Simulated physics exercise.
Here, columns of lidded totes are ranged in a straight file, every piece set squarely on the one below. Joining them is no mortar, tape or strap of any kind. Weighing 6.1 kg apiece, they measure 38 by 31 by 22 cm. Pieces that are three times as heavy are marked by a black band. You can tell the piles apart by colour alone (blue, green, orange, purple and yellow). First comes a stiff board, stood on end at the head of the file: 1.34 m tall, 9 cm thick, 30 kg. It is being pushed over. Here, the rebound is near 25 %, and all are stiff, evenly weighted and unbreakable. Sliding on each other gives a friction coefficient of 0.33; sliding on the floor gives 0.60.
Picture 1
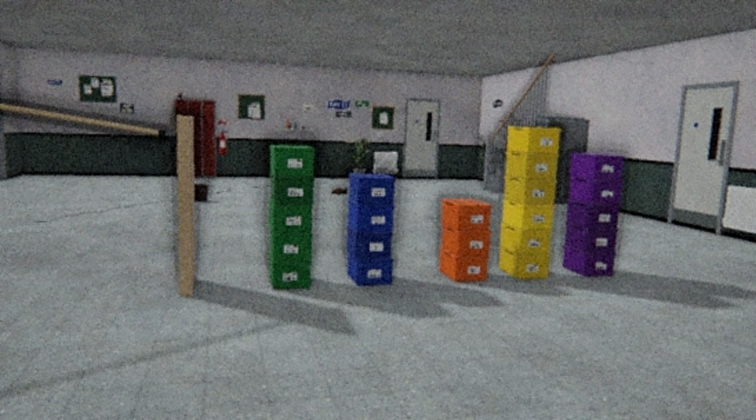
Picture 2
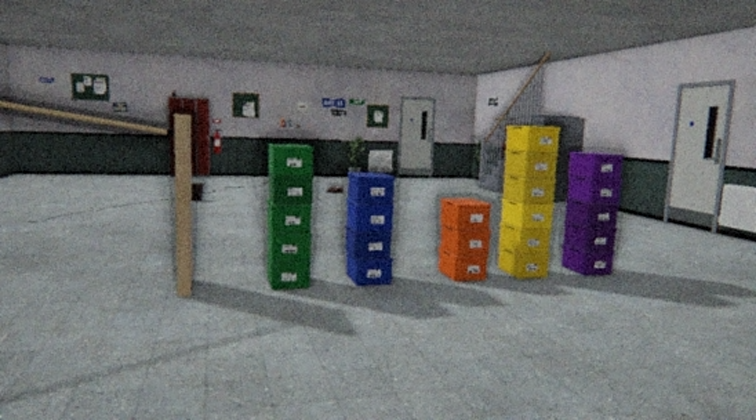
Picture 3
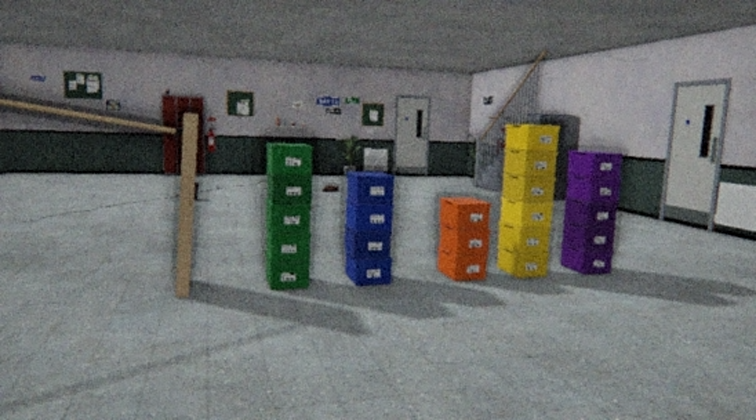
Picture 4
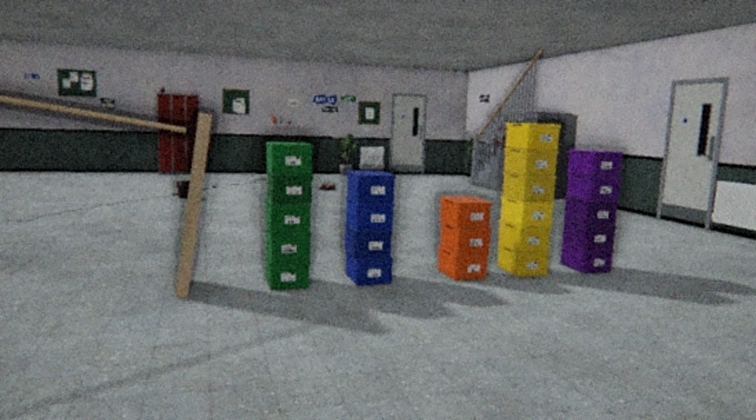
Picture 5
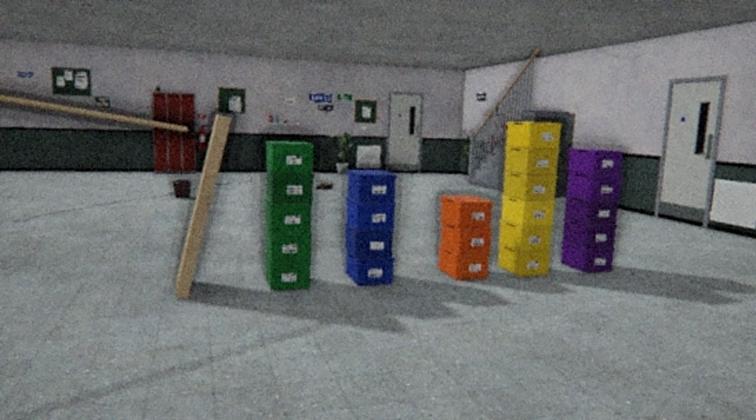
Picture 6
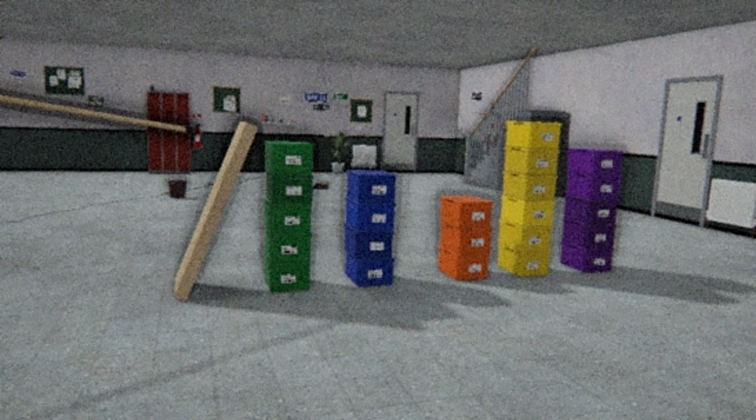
At the start, a wooden board stands upright left of five separate stacks of boxes, green, blue, orange, yellow and purple, with a long pole reaching in from the left. The pole meets the board, which then leans steadily rightward toward the green stack, while the stacks stay still.
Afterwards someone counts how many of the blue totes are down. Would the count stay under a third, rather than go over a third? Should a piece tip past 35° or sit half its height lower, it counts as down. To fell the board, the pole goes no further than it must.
No, it goes over a third.
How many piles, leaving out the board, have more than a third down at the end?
That comes to 2.
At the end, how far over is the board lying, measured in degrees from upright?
It ends up leaning about 70 degrees from upright.
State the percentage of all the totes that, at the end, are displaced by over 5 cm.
40 % shifted.
Then, 0.72 s past the last view, board 51° from upright; none of the 4 blue totes down (0 of 23 in all colours); top blue tote 13 cm from its place; top green tote 22° from how it stood, 8 cm lower.
Then, 1.24 s past the last view, board 69° from upright; 2 of the 4 blue totes down (6 of 23 in all colours); top blue tote 38° from how it stood, 14 cm lower; top green tote 23° from how it stood, 26 cm lower.
In the end, board 70° from upright; 3 of the 4 blue totes down (7 of 23 in all colours); top blue tote 45 cm lower; top orange tote 6° from how it stood. That is 75 per cent. From the last view, middles, top blue tote near (447, 238), top orange tote near (497, 212).
